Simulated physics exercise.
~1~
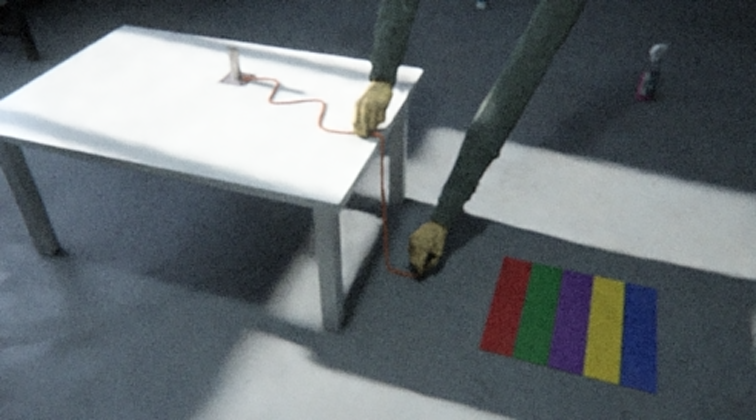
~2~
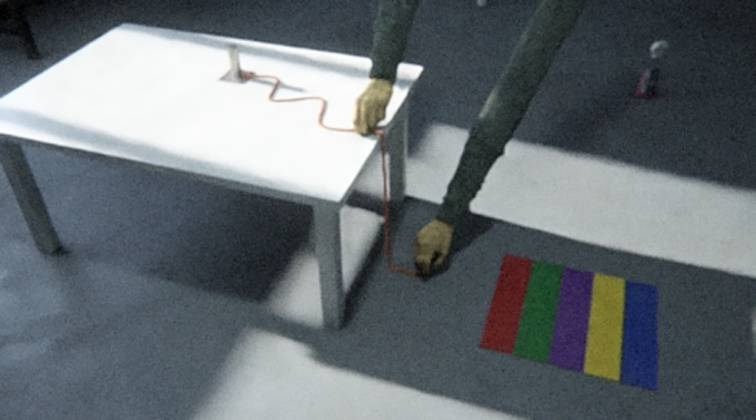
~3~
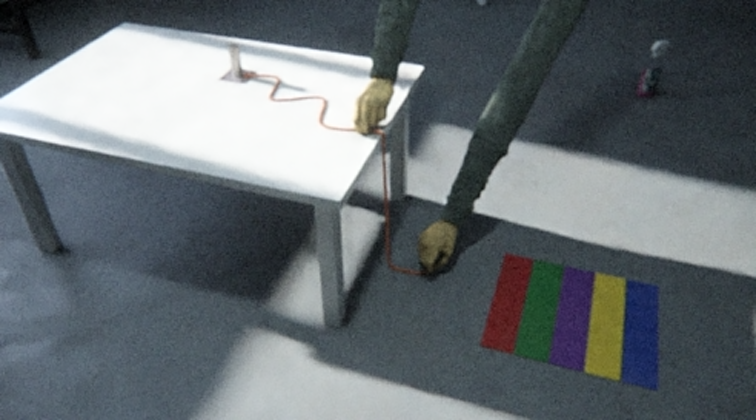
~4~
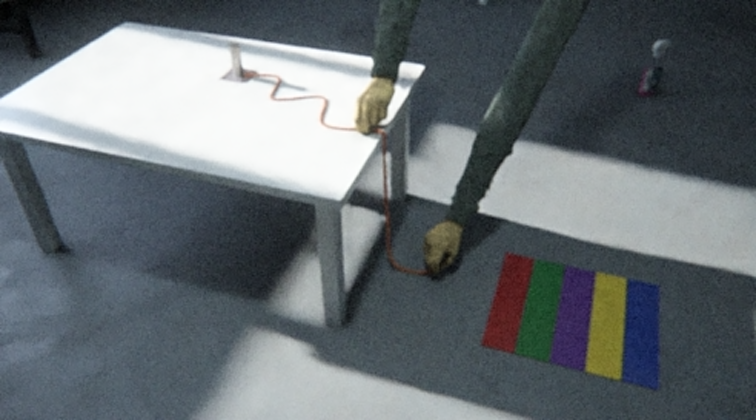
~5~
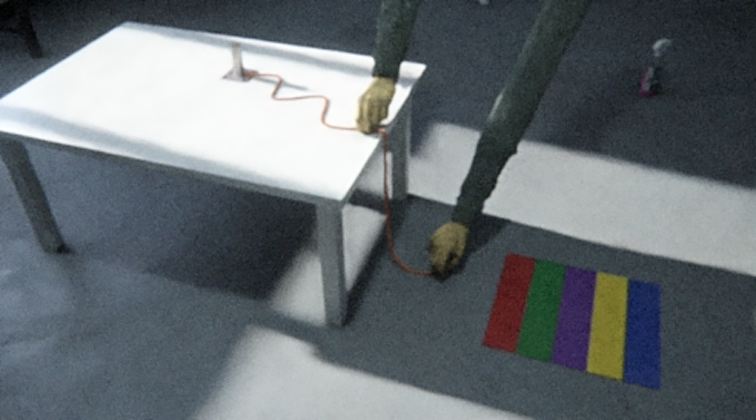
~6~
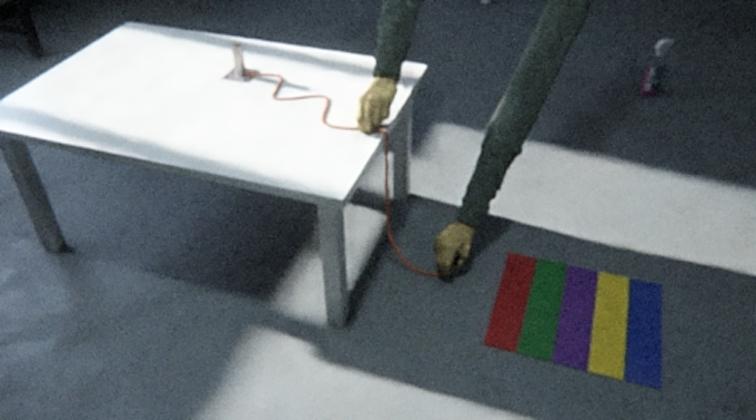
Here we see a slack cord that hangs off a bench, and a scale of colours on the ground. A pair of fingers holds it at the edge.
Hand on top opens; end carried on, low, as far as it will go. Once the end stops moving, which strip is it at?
It is at the yellow strip.
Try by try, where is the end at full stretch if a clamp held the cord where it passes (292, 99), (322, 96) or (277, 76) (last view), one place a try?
They end up at (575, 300), (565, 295) and (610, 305).
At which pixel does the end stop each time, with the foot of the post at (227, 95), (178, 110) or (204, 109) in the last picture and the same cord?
Near (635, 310), (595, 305) and (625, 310).
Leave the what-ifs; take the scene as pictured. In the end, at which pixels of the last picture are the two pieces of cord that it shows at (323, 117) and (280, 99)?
The first at (387, 123), the second at (314, 98).
Soon after, end near (548, 292); over green.
Then, end near (592, 302); over purple.
At full stretch, end near (618, 308); over yellow. Over yellow.
